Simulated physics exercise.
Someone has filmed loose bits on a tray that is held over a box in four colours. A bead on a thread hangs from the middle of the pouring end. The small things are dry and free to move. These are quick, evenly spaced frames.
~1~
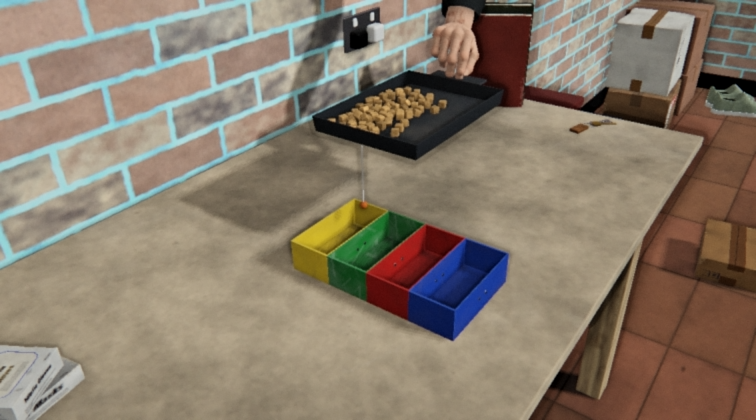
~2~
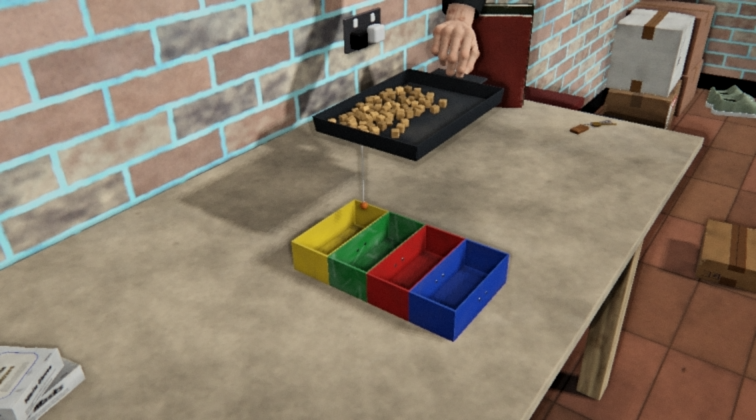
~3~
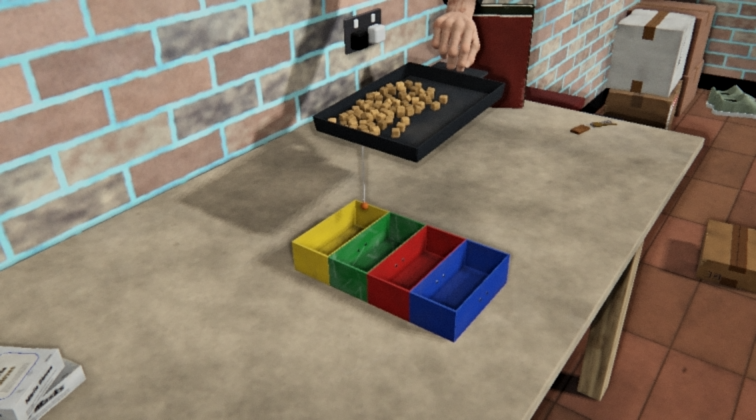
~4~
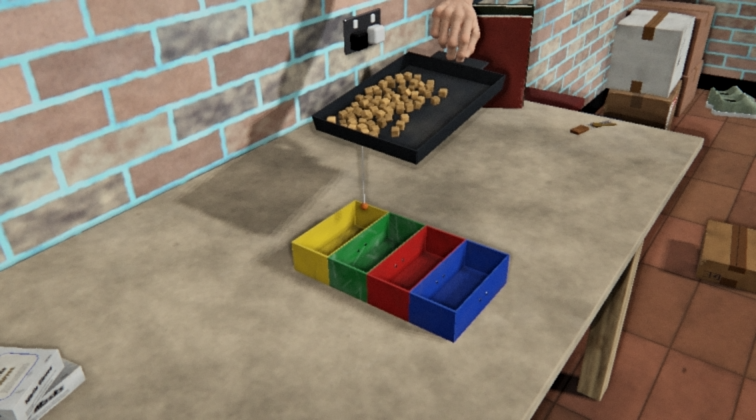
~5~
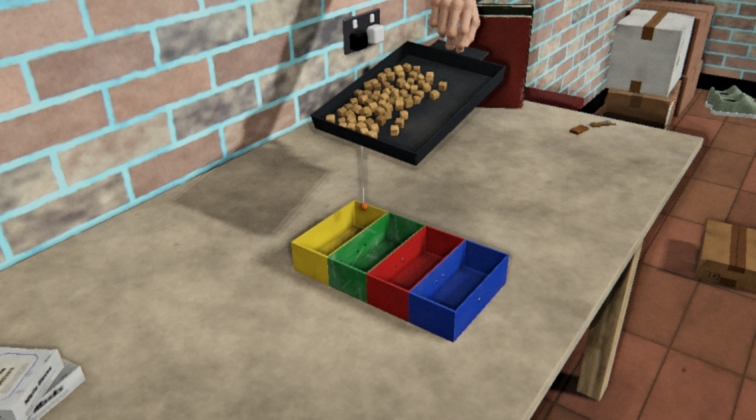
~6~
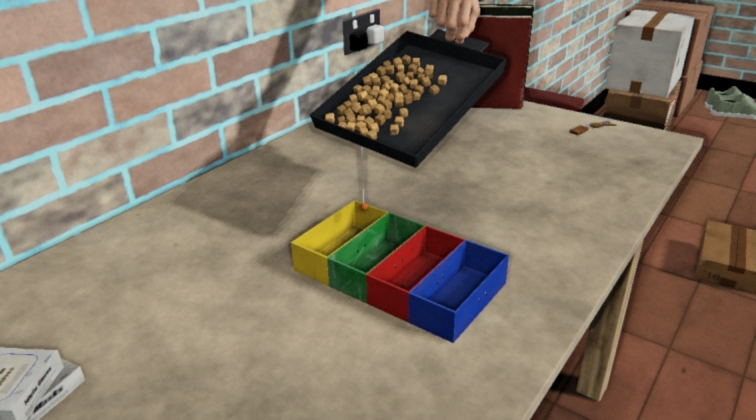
On a worktop by a brick wall, a hand gradually tilting a black tray of small wooden cubes above a four-coloured box.
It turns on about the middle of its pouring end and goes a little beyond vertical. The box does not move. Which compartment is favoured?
Fullest: The green cell.
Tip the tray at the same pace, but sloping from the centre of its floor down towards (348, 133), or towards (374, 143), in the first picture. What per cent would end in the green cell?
Roughly 0 per cent, and 30 per cent.
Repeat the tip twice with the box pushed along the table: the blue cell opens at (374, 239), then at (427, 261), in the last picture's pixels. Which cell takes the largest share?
At the first place that blue cell, at the second the red cell.
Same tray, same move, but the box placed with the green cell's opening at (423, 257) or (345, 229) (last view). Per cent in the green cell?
In turn 10 and 30 in a hundred.
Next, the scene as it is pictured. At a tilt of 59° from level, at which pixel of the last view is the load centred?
Near (379, 123).
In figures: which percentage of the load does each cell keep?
Yellow cell: 20 %, green cell: 50 %, red cell: 20 %, blue cell: 0 %.
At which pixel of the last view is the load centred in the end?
Close to (364, 274).
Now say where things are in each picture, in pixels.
Corners of the pouring end at (315, 116) and (416, 144), level; middle of the load at (385, 111), small wooden cubes; bead on its thread at (364, 205); yellow cell at (310, 259); green cell at (347, 276); red cell at (387, 293); blue cell at (431, 313), in the first frame.
Corners of the pouring end at (315, 116) and (416, 145), level; middle of the load at (386, 110), in the second frame.
Corners of the pouring end at (315, 116) and (417, 147), tipped barely, lowest at the right corner; middle of the load at (386, 107), in the third frame.
Corners of the pouring end at (315, 115) and (416, 149), tipped a little, lowest at the right corner; middle of the load at (385, 103), in the fourth frame.
Corners of the pouring end at (313, 115) and (415, 152), tipped a little, lowest at the right corner; middle of the load at (385, 98), in the fifth frame.
Corners of the pouring end at (313, 114) and (415, 154), tipped clearly, lowest at the right corner; middle of the load at (384, 94); yellow cell at (310, 261); green cell at (347, 277); red cell at (388, 295); blue cell at (432, 314), in the sixth frame.
Soon after the last picture, tray tipped steeply; all on the tray.
A little later, tray tipped right over; all on the tray.
Later still, tray tipped past a quarter turn; about half in the green cell; about a quarter in the yellow cell; a small part in the red cell; a small part falling or outside the box.
At rest, tray tipped past a quarter turn; about half in the green cell; about a quarter in the yellow cell; a small part in the red cell; none in the blue cell; a small part outside the box.
